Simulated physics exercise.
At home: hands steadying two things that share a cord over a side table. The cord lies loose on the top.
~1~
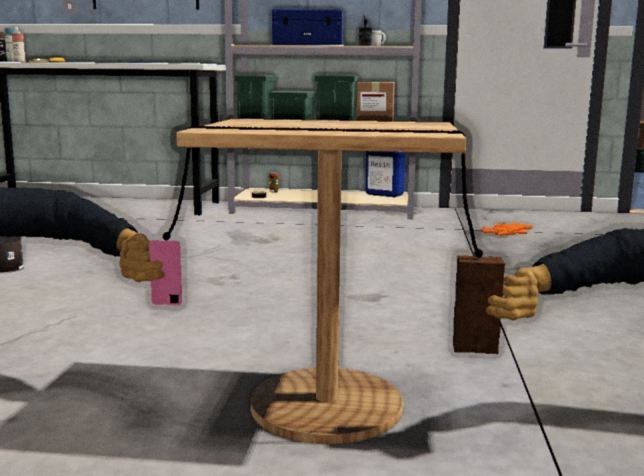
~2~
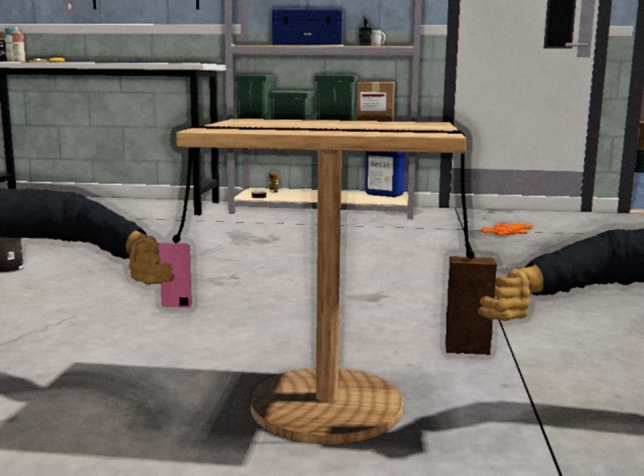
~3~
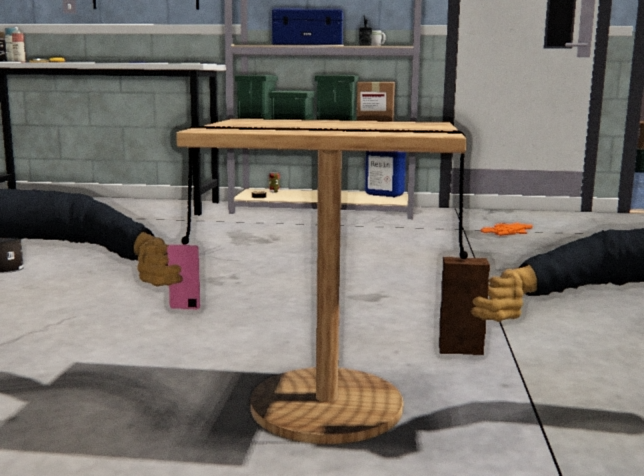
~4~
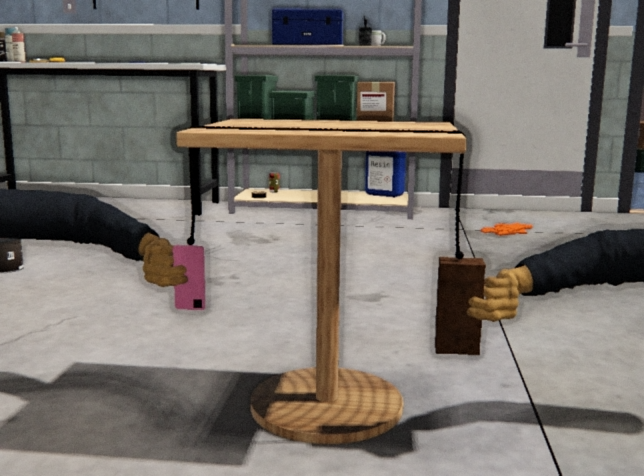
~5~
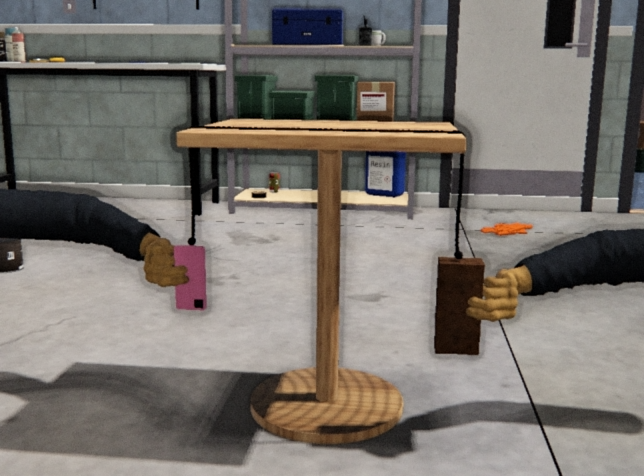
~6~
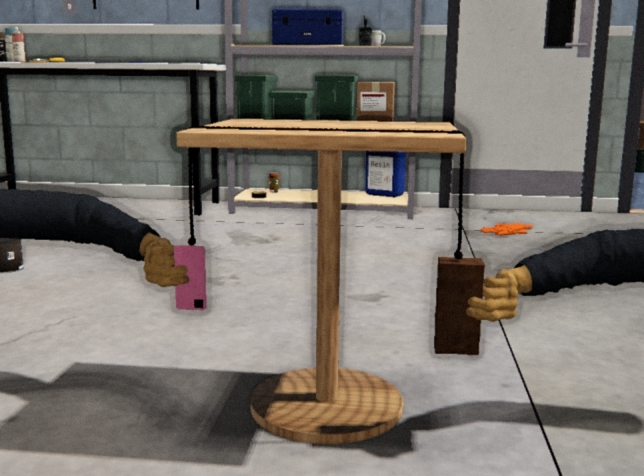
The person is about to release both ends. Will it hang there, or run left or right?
The cord slides rightwards.
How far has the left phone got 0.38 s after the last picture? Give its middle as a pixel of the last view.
At about (191, 183).
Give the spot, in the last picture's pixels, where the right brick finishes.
Near (452, 398).
Then, 0.38 s on from there, left phone higher near (191, 183); right brick down on the floor near (454, 398).
Then, 0.90 s on from there, left phone higher near (199, 184); right brick down on the floor near (453, 398).
In the end, left phone higher near (183, 183); right brick down on the floor near (452, 398). The cord runs down on the right.
